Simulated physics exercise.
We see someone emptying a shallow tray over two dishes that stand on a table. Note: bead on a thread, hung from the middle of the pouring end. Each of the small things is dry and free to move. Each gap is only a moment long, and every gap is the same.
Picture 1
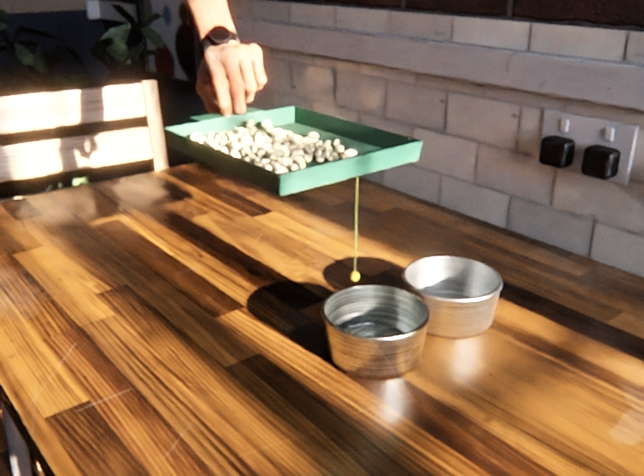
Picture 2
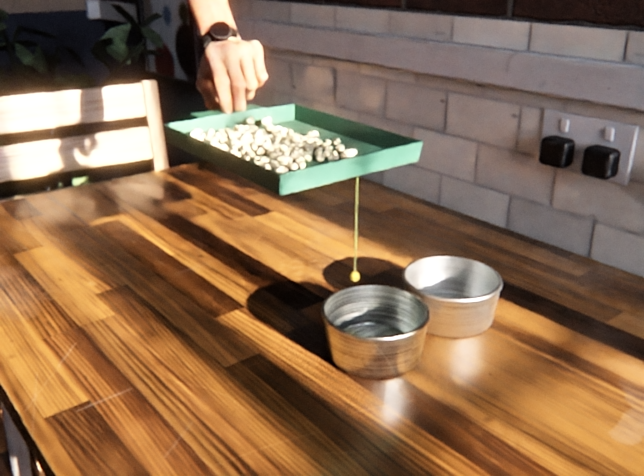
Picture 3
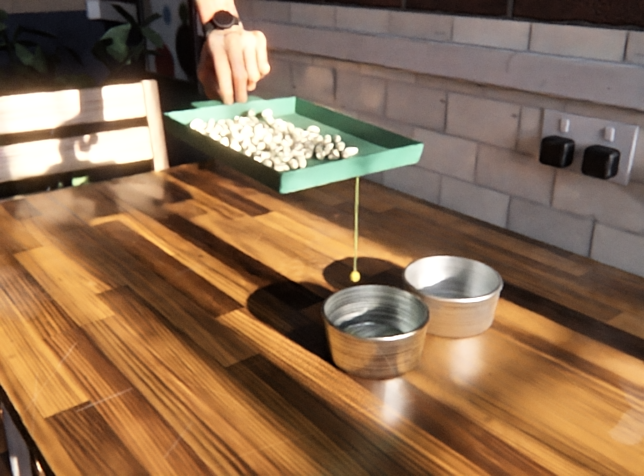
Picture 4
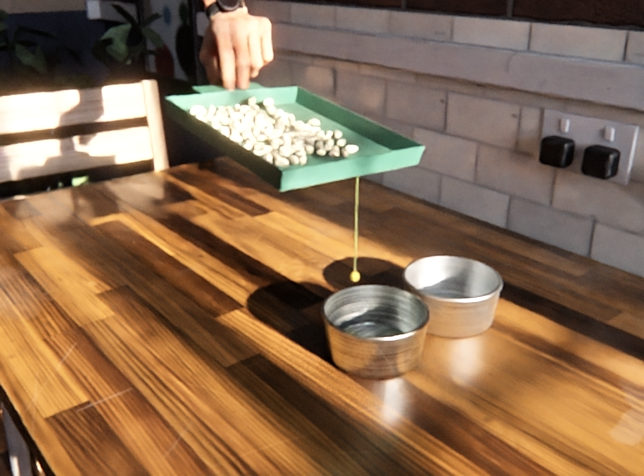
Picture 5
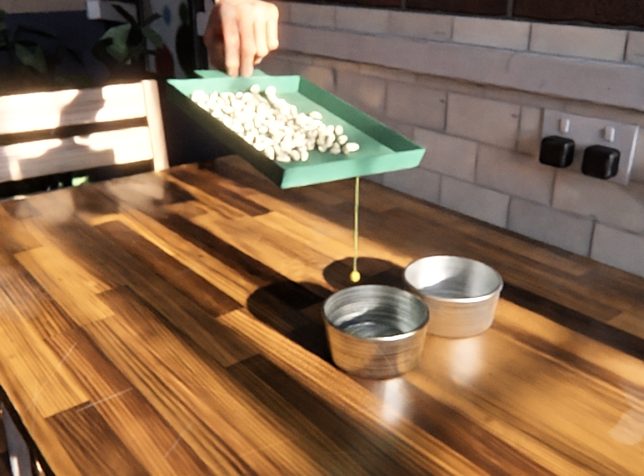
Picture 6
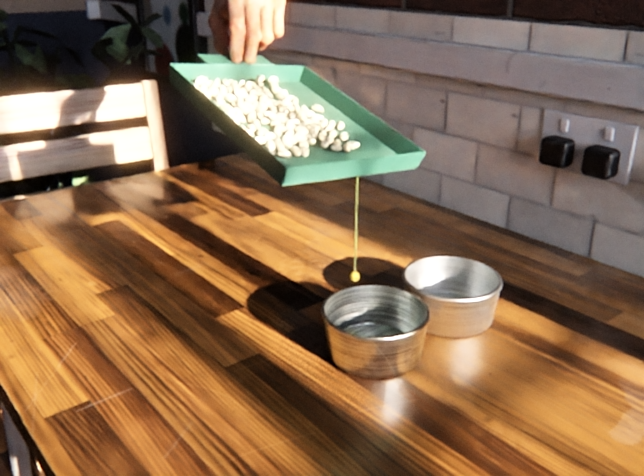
Above two metal dishes on a wooden table, a hand gradually tilts a green tray of white beans.
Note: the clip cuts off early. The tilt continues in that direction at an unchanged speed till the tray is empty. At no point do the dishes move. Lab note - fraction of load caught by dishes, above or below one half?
Between them the dishes get the bulk of it.
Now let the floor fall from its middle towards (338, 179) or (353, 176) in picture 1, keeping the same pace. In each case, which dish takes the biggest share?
Case one goes to the left-side dish, case two to the left-side dish.
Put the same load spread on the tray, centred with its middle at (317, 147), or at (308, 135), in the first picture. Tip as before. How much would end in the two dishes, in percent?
Respectively 70 and 80 per cent.
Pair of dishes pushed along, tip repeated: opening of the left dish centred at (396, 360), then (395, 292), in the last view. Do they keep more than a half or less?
Result - try one, below the halfway mark; try two, past the halfway mark.
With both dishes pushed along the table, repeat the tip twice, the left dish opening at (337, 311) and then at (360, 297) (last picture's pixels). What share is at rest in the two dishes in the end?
Roughly 80 per cent, and 70 per cent.
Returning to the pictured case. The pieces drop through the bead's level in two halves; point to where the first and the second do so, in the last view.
First part (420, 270), rest (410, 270).
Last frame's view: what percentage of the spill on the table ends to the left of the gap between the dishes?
Around 60 %.
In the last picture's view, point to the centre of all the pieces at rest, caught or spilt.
Once nothing moves, the middle sits near (435, 316).
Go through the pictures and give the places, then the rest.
In the first frame, corners of the pouring end at (280, 173) and (419, 141), level; middle of the load at (262, 149), white beans; left dish at (413, 348); right dish at (488, 310); bead on its thread at (355, 276).
In the second frame, corners of the pouring end at (281, 173) and (419, 141), level; middle of the load at (262, 147).
In the third frame, corners of the pouring end at (282, 171) and (420, 143), tipped barely, lowest at the right corner; middle of the load at (262, 141).
In the fourth frame, corners of the pouring end at (283, 169) and (421, 145), tipped a little, lowest at the right corner; middle of the load at (263, 133).
In the fifth frame, corners of the pouring end at (285, 167) and (422, 148), tipped a little, lowest at the right corner; middle of the load at (265, 124).
In the sixth frame, corners of the pouring end at (288, 165) and (422, 151), tipped clearly, lowest at the right corner; middle of the load at (267, 115); left dish at (413, 348); right dish at (488, 310).
Soon, tray tipped steeply; nearly all on the tray; a stray few in the air.
A while on, tray tipped past a quarter turn; most on the tray; a stray few in the left dish; a small part in the right dish; a stray few outside both; a stray few in the air.
Towards the end, tray tipped past a quarter turn; about a quarter in the left dish; about half in the right dish; about a quarter outside both.
Finally, tray tipped past a quarter turn; about a quarter in the left dish; about half in the right dish; about a quarter outside both.
